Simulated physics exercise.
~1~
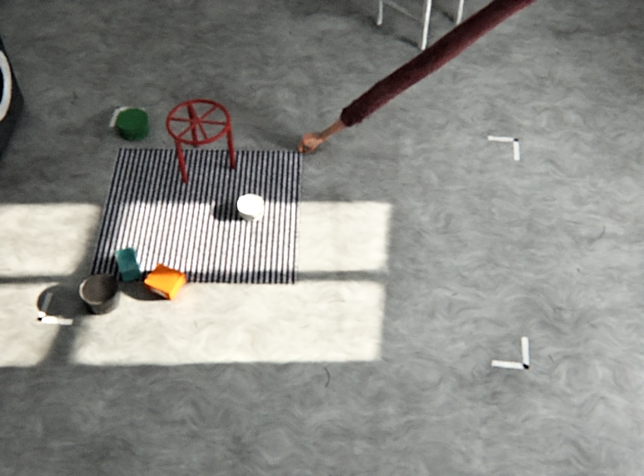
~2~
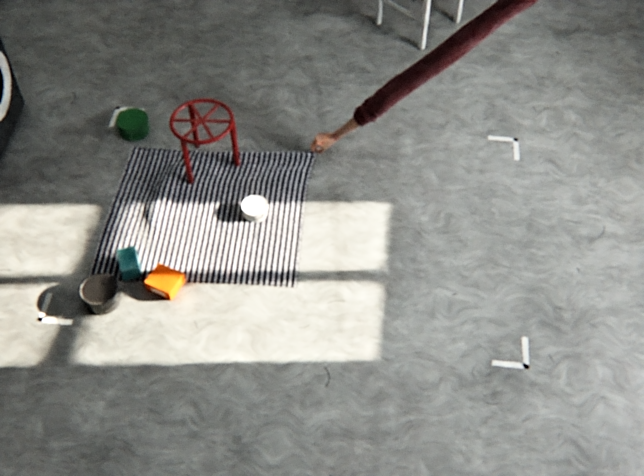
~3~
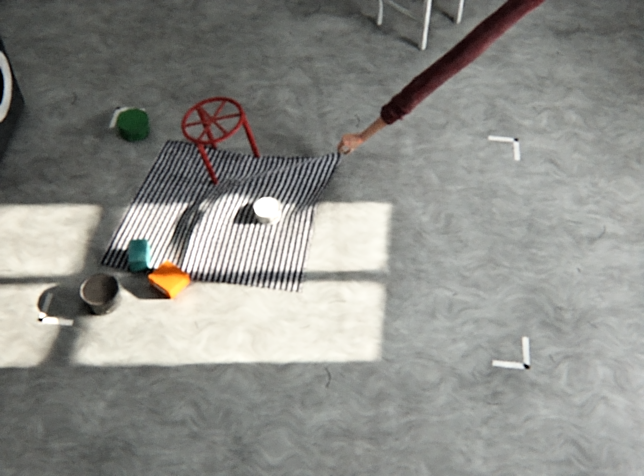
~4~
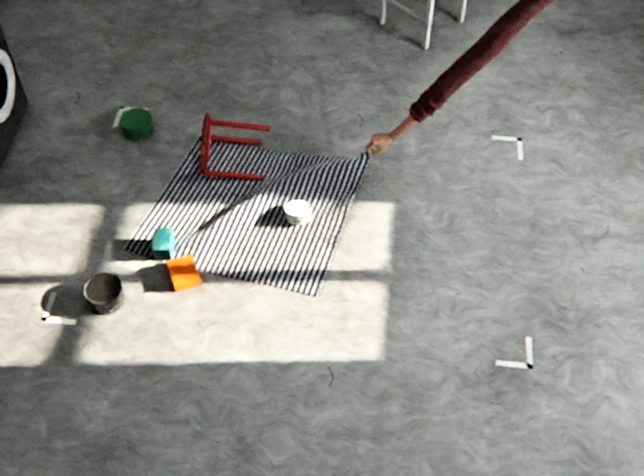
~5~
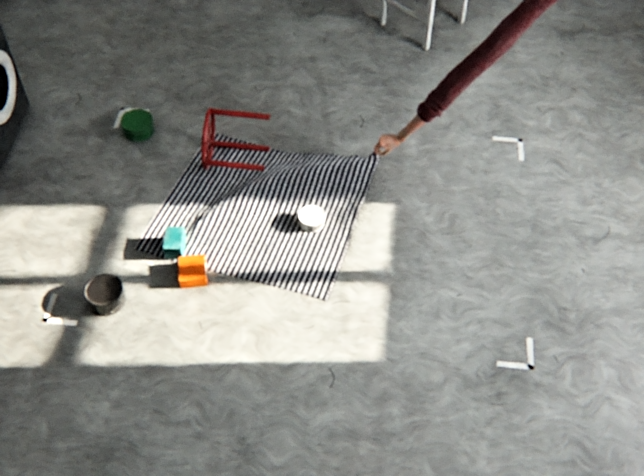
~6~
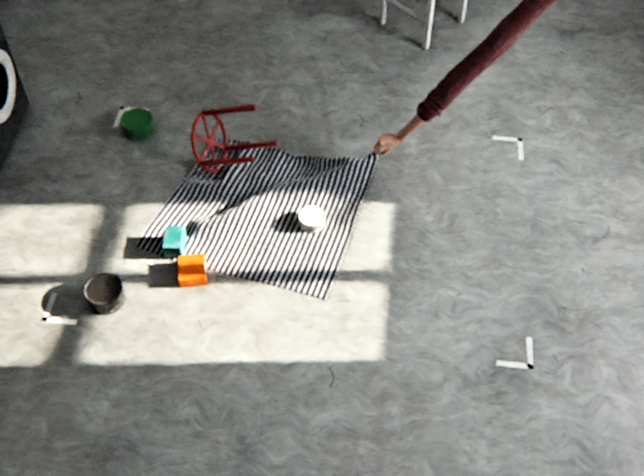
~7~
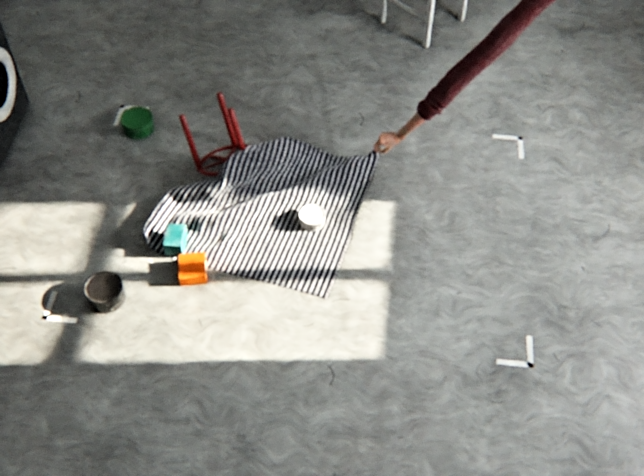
A striped rug is pulled to the right by a hand at its corner, carrying a white bin, a teal crate and an orange box, while a red stool tips over and rolls, ending with its legs pointing up beside the bunched fabric.
